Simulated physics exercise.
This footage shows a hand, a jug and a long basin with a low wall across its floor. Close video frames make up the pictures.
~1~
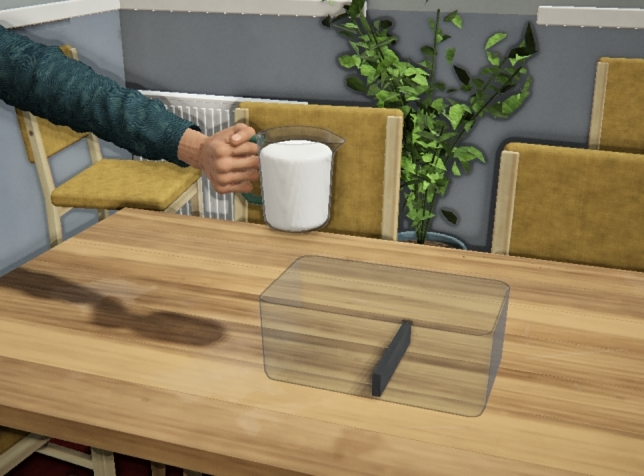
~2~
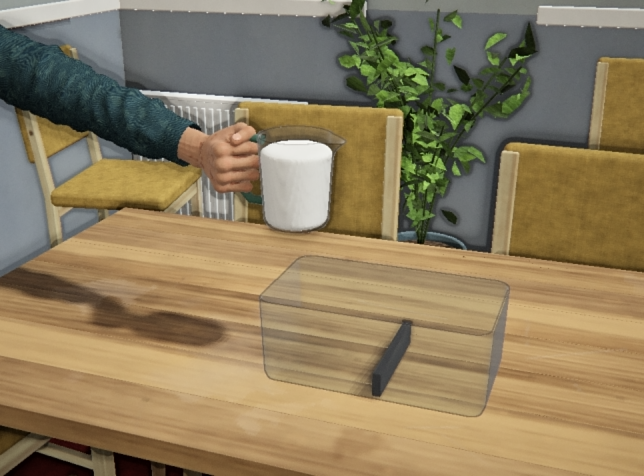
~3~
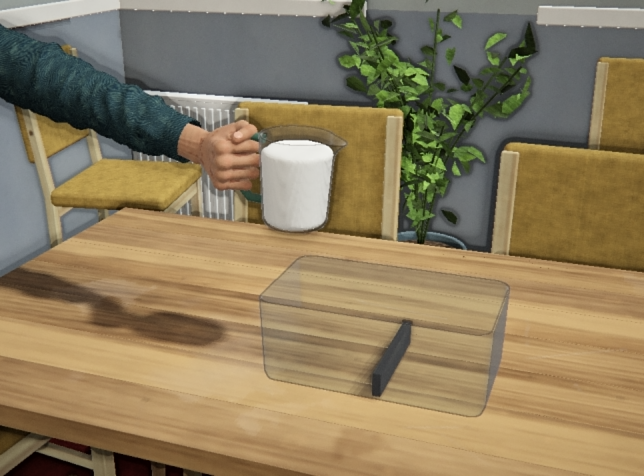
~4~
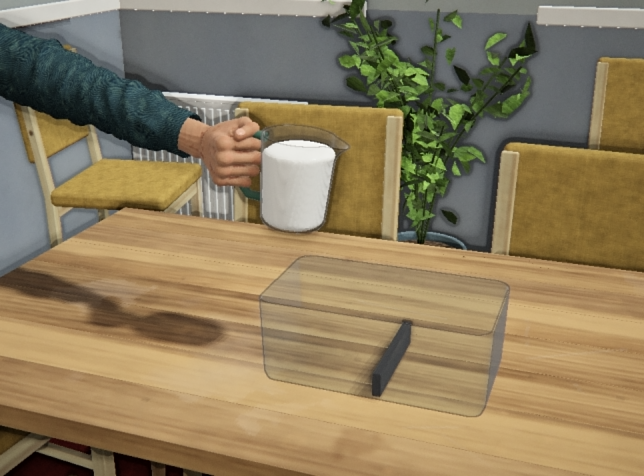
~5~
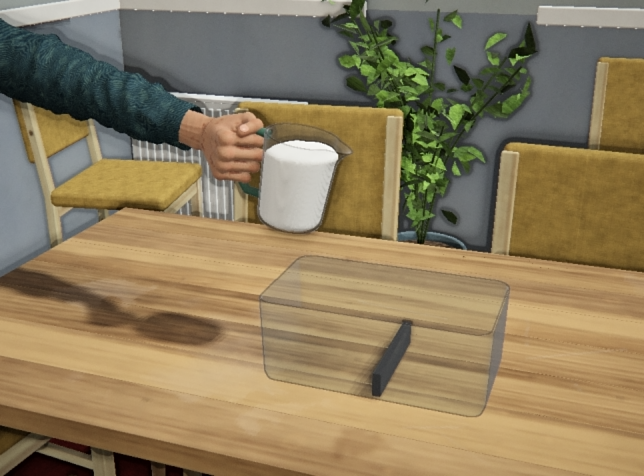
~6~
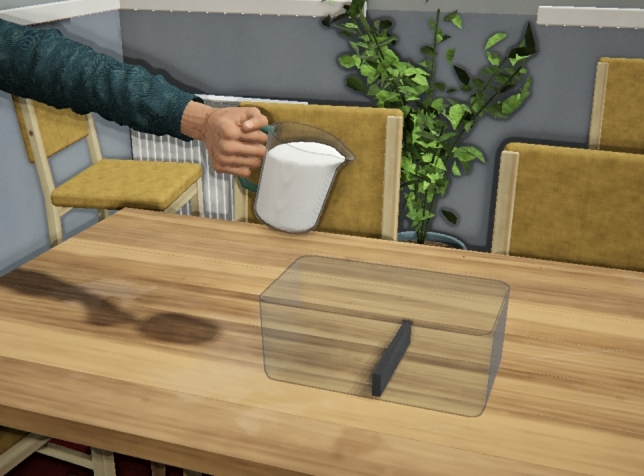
The footage shows a hand in a teal sleeve holding a clear jug of milk above a wooden table, beside a long transparent basin with a low dark wall across its floor, and gradually tilting the jug slightly rightward.
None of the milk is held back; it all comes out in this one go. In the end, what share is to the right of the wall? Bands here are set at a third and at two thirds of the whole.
The amount on the right comes to between a third and two thirds of the whole.
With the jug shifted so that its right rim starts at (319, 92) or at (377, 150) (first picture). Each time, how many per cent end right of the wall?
Try one: 20 %; try two: 90 %.
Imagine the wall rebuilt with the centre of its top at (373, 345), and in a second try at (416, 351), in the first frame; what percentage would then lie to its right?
In order, some 85 and 10 in a hundred.
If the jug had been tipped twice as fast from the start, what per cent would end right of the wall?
I'd say roughly 35 in every hundred ends up there.
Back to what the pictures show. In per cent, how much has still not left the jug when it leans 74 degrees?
Near 75 in a hundred still remains.
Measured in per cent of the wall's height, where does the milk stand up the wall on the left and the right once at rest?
Left side roughly 30, right side roughly 40.
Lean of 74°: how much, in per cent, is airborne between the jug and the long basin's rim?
About 20 per cent.
A moment on, the jug is tipped part way and 75 per cent is still to pour, 0 is left of the wall and 6 right of it.
Next, the jug is tipped right over and 21 per cent is still to pour, 19 is left of the wall and 42 right of it.
Then the jug is tipped right over and 1 per cent is still to pour, 45 is left of the wall and 51 right of it.
Later the jug is tipped right over and 0 per cent is still to pour, 46 is left of the wall and 52 right of it.
Finally, 46 per cent lies left of the wall, 52 right of it and 2 outside.
